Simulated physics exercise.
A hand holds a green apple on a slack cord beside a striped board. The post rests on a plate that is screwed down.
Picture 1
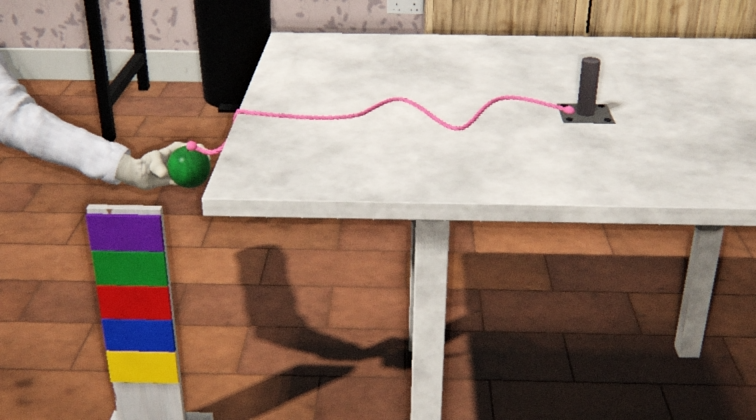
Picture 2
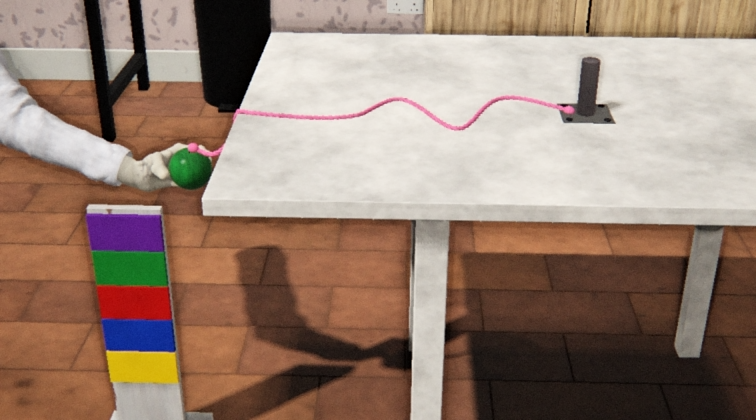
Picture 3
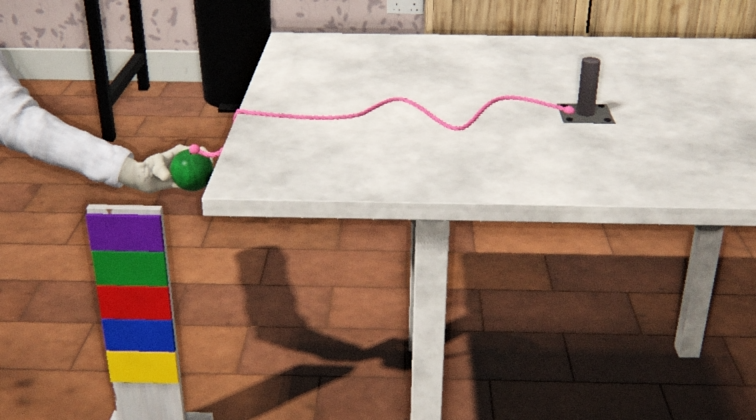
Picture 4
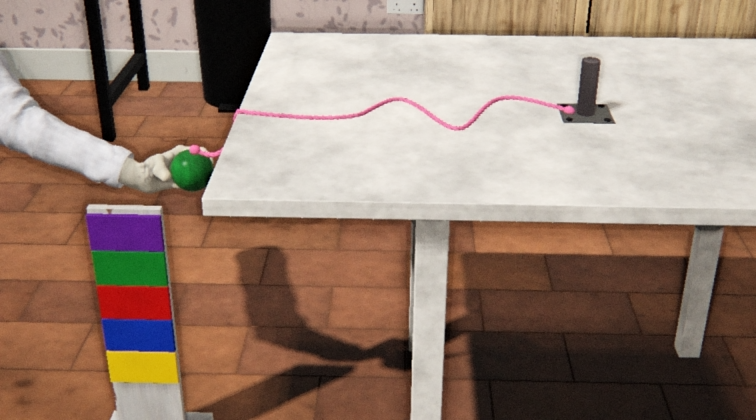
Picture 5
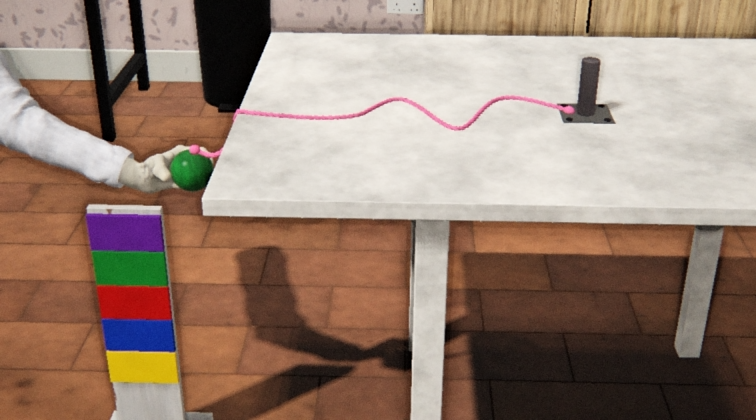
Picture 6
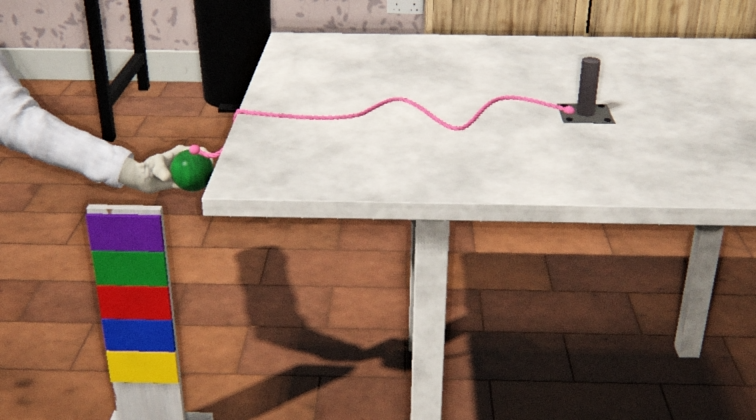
A white-sleeved arm reaches in from the left, its pale gloved hand holding a round green object beside a pale table, seen from slightly above in a room with brown floor tiles. A wavy pink cord runs across the tabletop to a dark post on a plate, and an upright board below the hand shows purple, green, red, blue and yellow bands. The hand and green object dip very slightly at first, then stay nearly motionless, while everything else and the camera remain still.
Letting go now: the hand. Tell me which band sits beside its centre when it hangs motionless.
The red one sits beside it.
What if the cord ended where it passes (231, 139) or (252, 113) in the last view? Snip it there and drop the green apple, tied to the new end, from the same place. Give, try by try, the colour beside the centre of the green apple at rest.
First try: Green; second try: Purple.
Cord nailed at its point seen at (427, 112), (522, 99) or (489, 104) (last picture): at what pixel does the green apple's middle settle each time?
(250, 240), (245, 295) and (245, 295).
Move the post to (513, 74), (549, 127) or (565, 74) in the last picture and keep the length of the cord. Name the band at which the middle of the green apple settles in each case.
Blue; blue; red.
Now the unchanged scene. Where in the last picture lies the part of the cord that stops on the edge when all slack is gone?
Around (358, 115).
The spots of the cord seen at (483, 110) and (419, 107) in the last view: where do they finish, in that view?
The first one ends up at (454, 112) and the second one at (326, 112).
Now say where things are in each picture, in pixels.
In the first frame, green apple (189, 167); purple (125, 234); green (130, 270); red (134, 304); blue (138, 337); yellow (143, 368).
In the second frame, green apple (191, 169); cord through (532, 101) (474, 119) (419, 107) (358, 115) (261, 114).
In the third frame, green apple (192, 170).
In the fourth frame, green apple (192, 170); cord through (532, 101) (474, 119) (419, 107) (358, 115) (261, 114).
In the fifth frame, green apple (192, 170).
In the sixth frame, green apple (192, 170); cord through (532, 101) (474, 119) (419, 107) (358, 115) (261, 114).
Soon after, apple near (235, 287); level with green.
Then, apple near (248, 306); level with red.
At rest, apple near (248, 310); level with red. Its centre hangs level with the red band.
